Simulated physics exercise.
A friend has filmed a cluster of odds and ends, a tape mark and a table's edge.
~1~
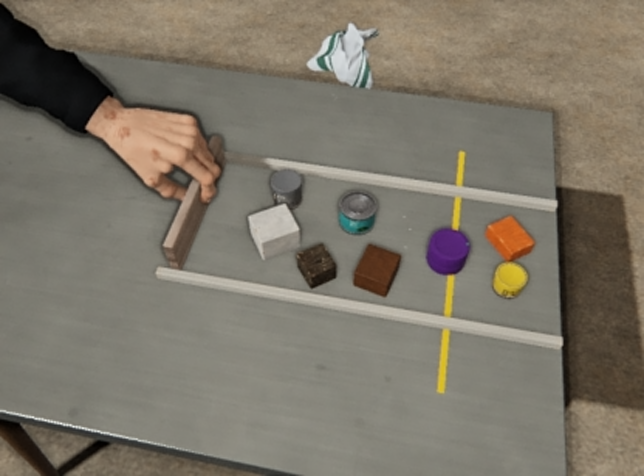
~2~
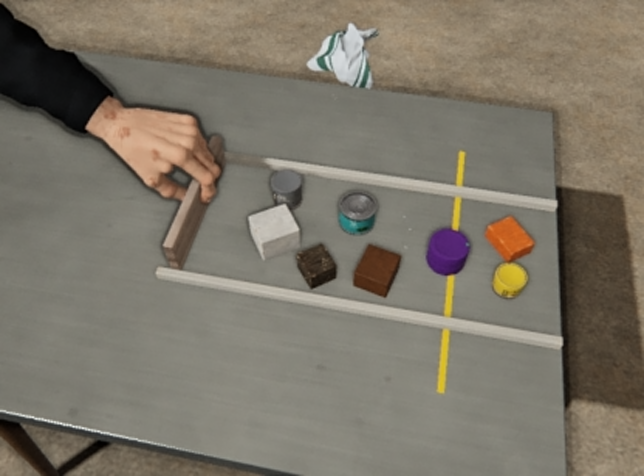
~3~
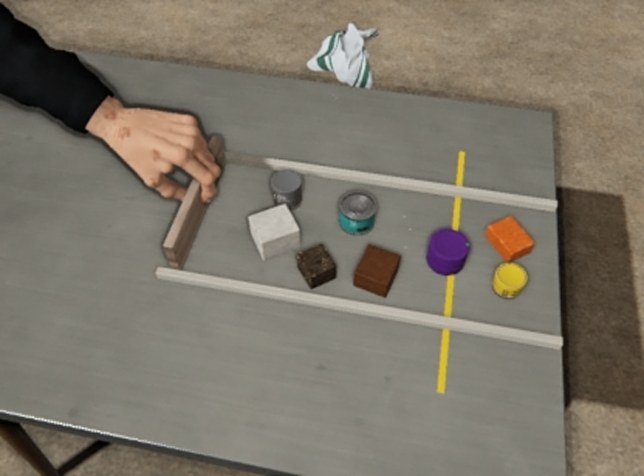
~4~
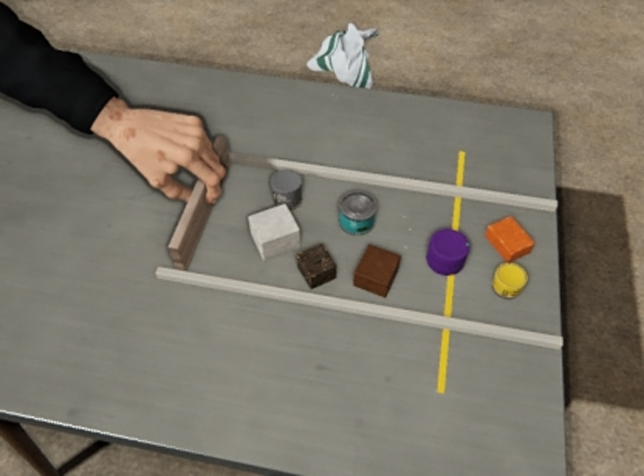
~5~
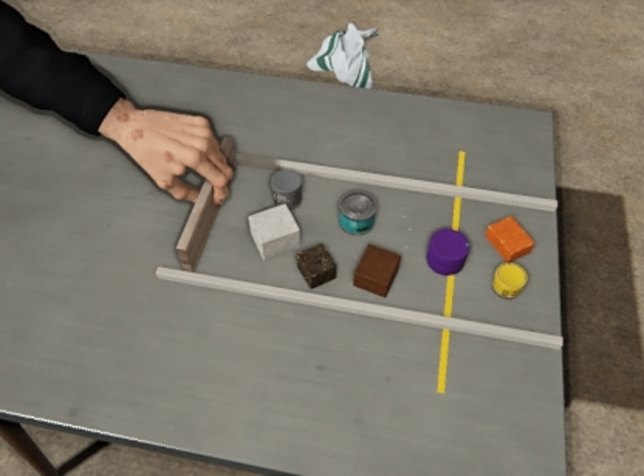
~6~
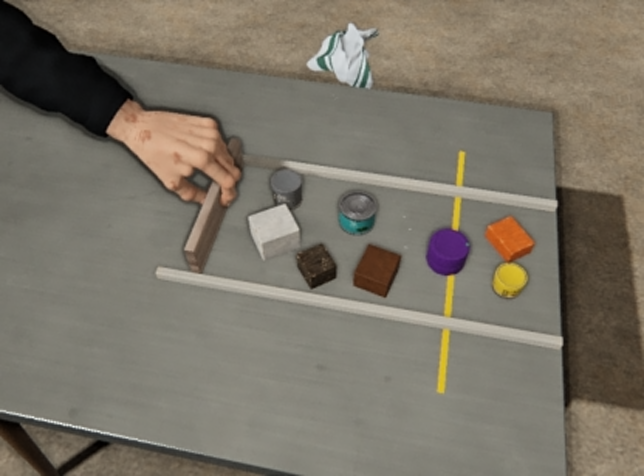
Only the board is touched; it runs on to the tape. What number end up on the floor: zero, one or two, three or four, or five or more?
The number that fall off is zero.
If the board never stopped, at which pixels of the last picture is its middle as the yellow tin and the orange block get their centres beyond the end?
Near (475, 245) and (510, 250).
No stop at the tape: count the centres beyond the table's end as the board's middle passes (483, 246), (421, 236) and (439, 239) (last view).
It would be 1, 0 and 0.
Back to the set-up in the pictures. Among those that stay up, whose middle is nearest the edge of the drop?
That is the yellow tin.
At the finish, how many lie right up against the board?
The number is 4.
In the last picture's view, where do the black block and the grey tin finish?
Near (465, 304) and (474, 212).
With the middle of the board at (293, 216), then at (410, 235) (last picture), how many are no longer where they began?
The counts are 3 and 6.
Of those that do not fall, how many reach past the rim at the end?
That would be 0.
Soon after, none off yet; orange block at rest near (509, 239); yellow tin at rest near (509, 281); purple lid at rest near (448, 252).
At rest, the number that fall off is zero.
